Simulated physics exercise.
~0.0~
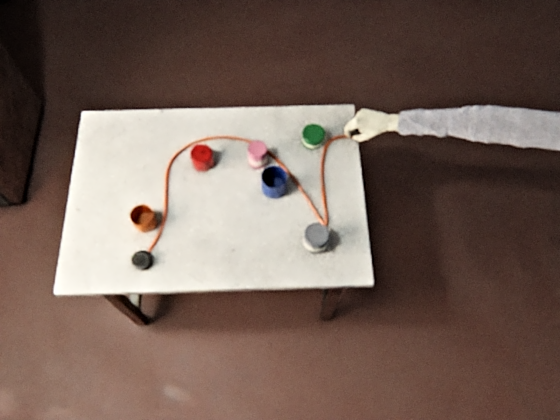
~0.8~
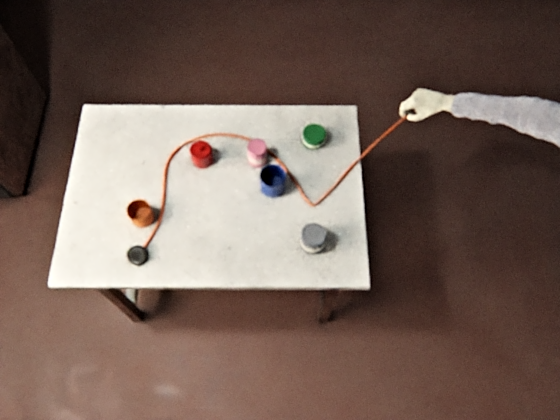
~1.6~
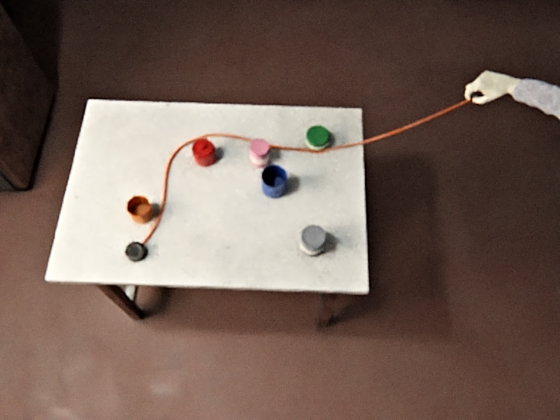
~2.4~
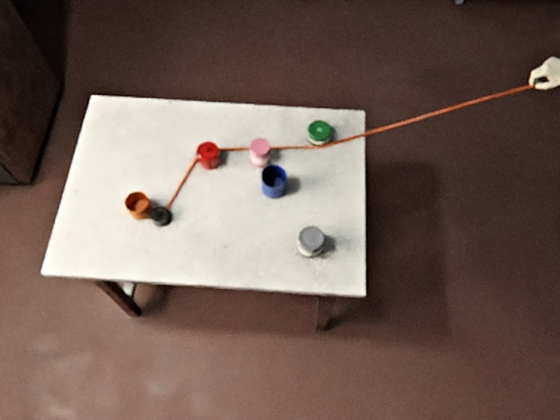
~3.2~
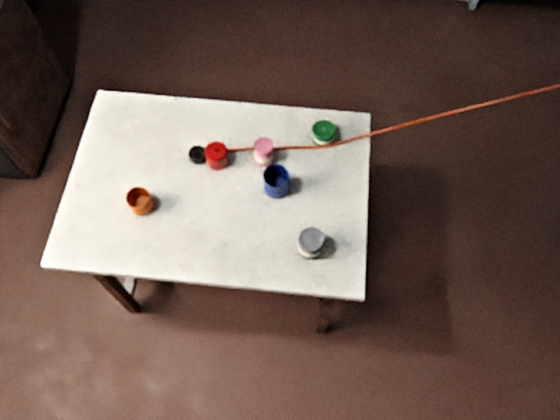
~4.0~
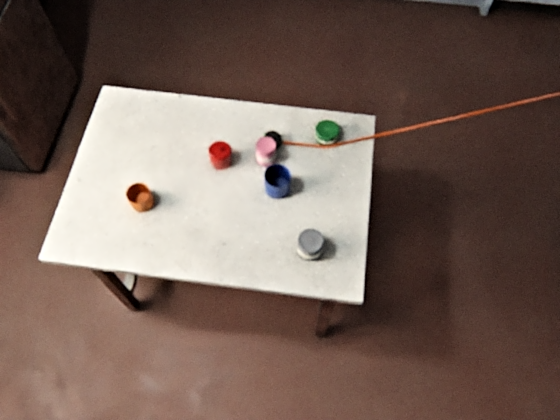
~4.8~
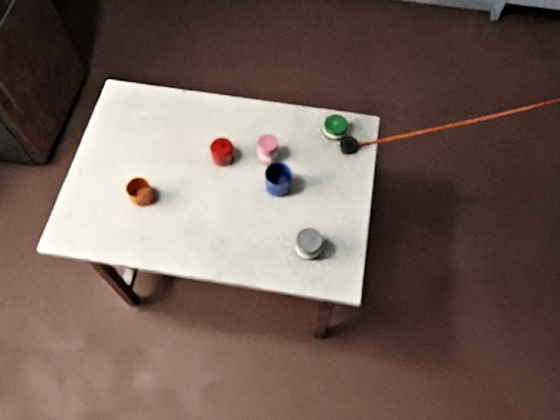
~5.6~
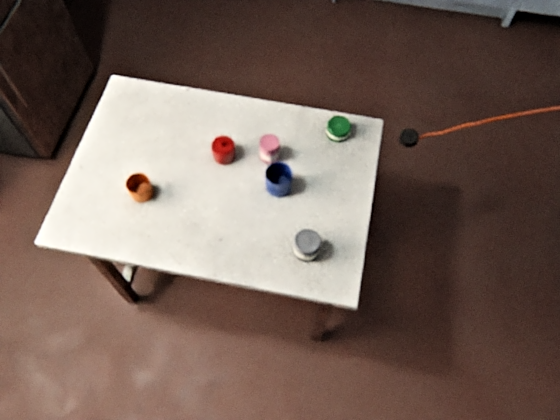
An orange cord snakes across a pale table seen from above, pulled by a light-sleeved hand at the upper right. It runs from a small black base at the left, near an orange cup, around red and pink containers, a blue cup, and green and grey tins. The hand draws right, lifting the cord clear of the grey tin and pulling it taut. The base slides up to the red pot, then passes behind the pink tin and along to the green one, while the containers barely appear to shift. Finally it leaves the right edge and hangs beyond the table on the cord.
